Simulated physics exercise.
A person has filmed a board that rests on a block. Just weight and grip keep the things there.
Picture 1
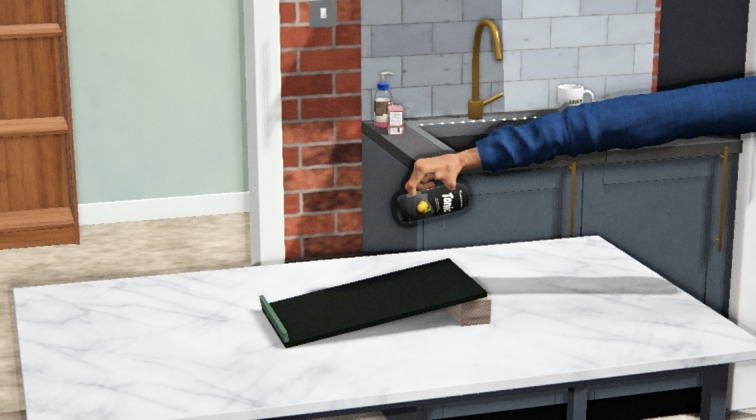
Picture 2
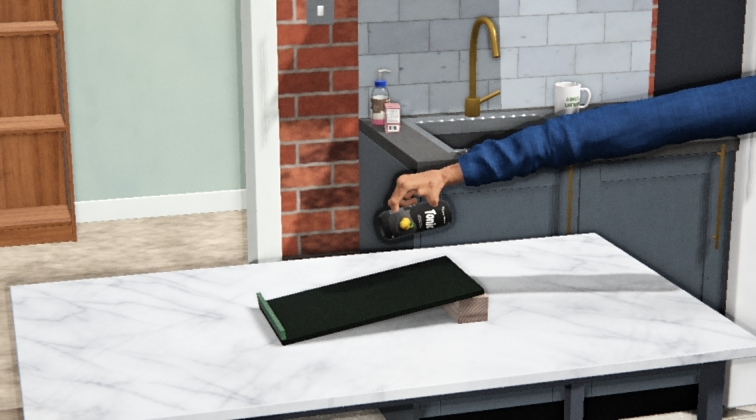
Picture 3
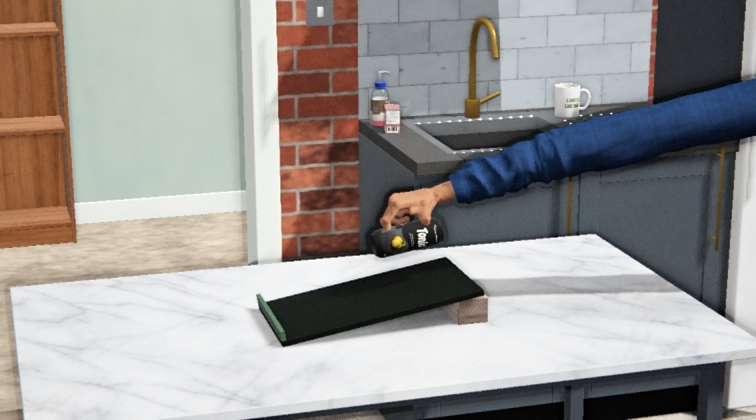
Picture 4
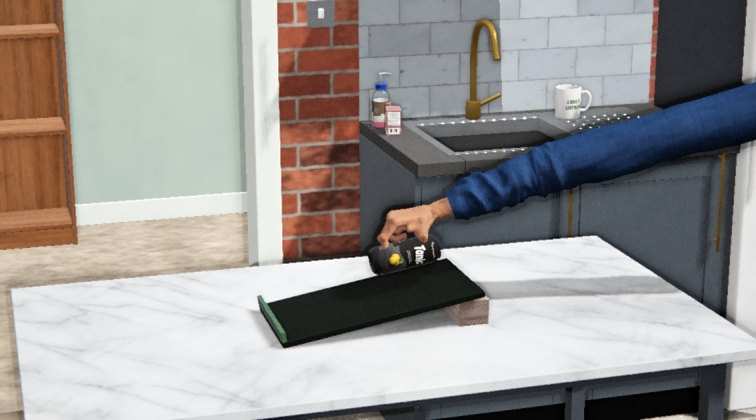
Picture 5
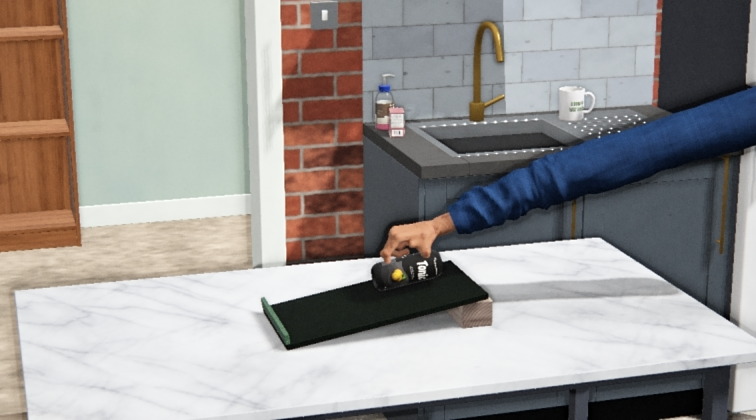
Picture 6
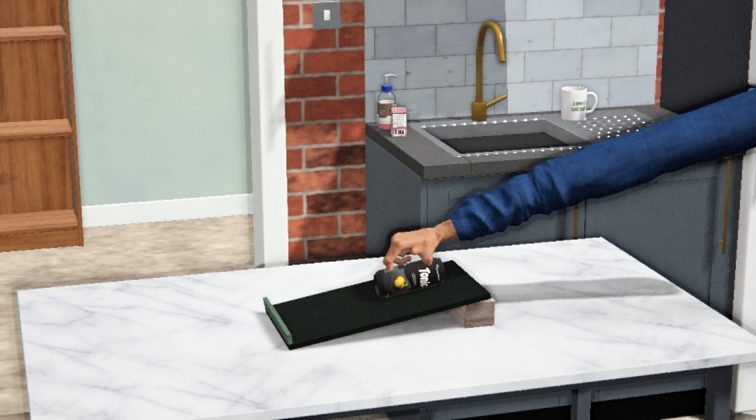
In the video, a hand reaching in from the right lowers a black can held on its side onto a dark board propped on a block on a marble counter, and keeps hold of it there.
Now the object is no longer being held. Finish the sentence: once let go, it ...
Stays in place.
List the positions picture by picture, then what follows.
The first frame shows on its way; black can (432, 203).
The second frame shows on its way; black can (414, 219).
The third frame shows on its way; black can (407, 238).
The fourth frame shows on its way; black can (404, 255).
The fifth frame shows on its way; black can (407, 270).
The sixth frame shows set down, still held; black can (409, 277).
Then, 0.30 s later than the last frame, all is still.
Then, 0.70 s later than the last frame, black can resting near (409, 277).
When it is over, it is as before. End places, in pixels of the last picture, black can near (409, 277). The black can stays where it is put.
